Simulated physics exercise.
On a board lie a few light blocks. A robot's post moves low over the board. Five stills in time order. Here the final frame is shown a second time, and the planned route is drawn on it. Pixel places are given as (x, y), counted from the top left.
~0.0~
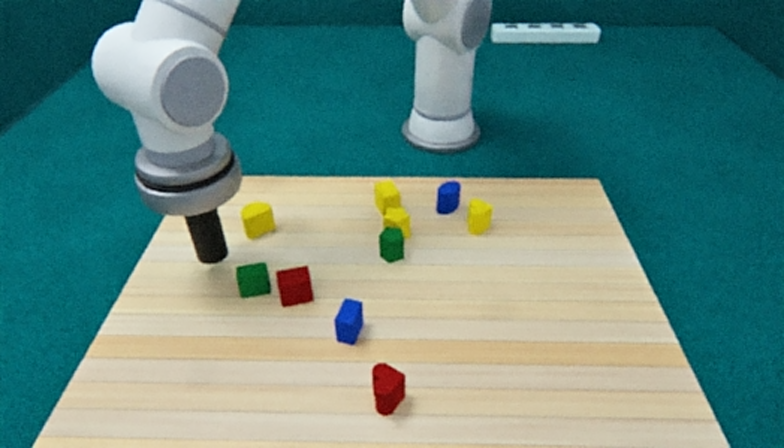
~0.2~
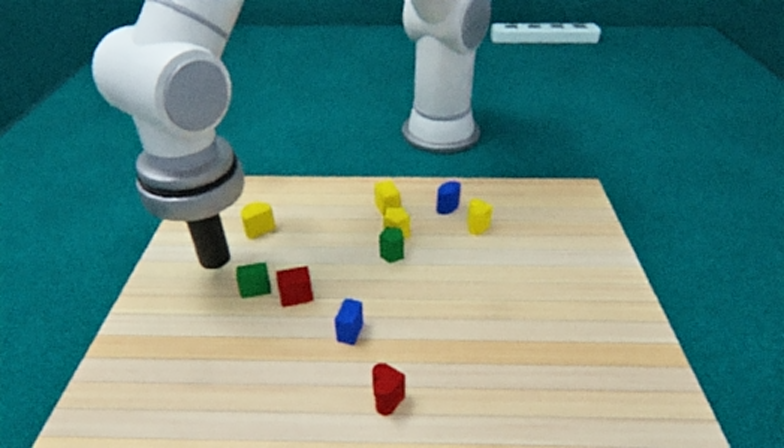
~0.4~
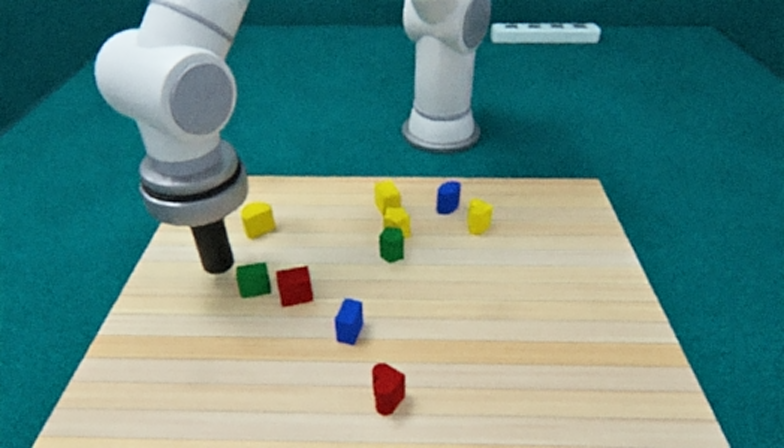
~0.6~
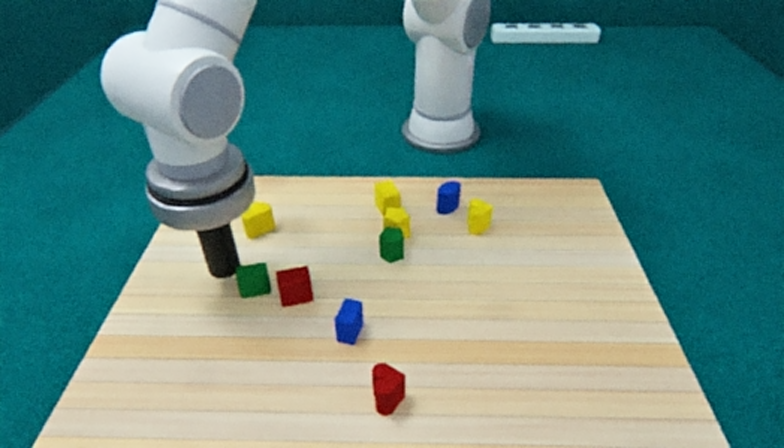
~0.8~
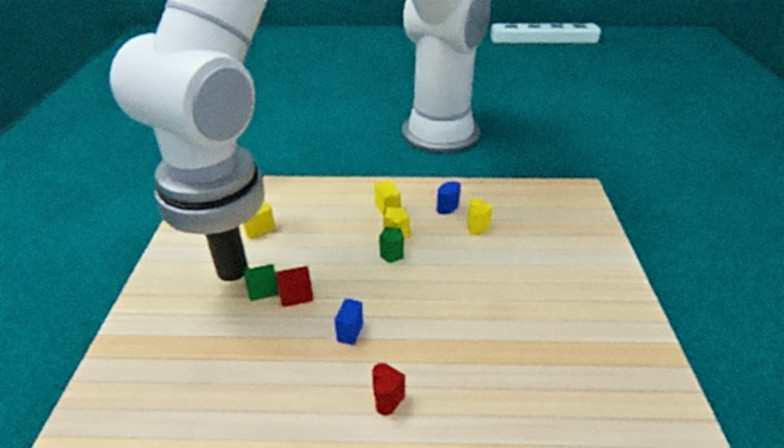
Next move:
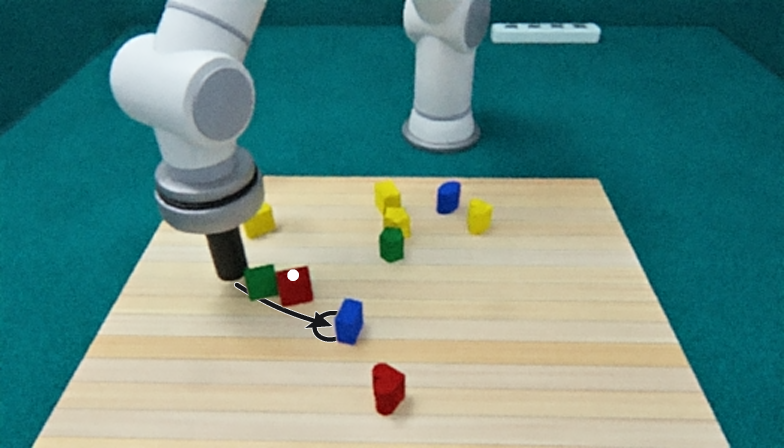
In this clip, a robot arm's black post moves low over a wooden board scattered with small coloured blocks, edging toward the viewer and to the right, then nudges a green block slightly right, toward a red block beside it.
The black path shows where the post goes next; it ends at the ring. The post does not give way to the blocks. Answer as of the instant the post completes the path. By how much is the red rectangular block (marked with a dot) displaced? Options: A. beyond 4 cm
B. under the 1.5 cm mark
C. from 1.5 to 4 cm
I'll go with A - beyond 4 cm.
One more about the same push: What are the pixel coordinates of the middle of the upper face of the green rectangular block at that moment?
Its top middle: (358, 290).
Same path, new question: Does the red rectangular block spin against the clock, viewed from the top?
Yes.
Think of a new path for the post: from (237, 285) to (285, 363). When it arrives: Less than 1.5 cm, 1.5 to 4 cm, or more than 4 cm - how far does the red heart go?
My prediction: Under 1.5 cm.
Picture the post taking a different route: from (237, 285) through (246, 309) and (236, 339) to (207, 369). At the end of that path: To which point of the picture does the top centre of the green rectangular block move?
At the end it should sit near (266, 281).
The drawn path runs from (237, 285) by way of (264, 301) and (296, 315) to (332, 326); the dot is on the red rectangular block.
What follows on the original path. One third of the way, post (261, 287); green rectangular block (285, 280), turned 75° anticlockwise; red rectangular block (311, 273), turned 15° clockwise.
Two thirds of the way, post (294, 301); green rectangular block (322, 289), turned 110° anticlockwise; red rectangular block (339, 273), turned 25° anticlockwise.
At the end, post (330, 312); green rectangular block (358, 290), turned 150° anticlockwise; red rectangular block (354, 271), turned 65° anticlockwise; blue rectangular block (359, 313), turned 35° clockwise.
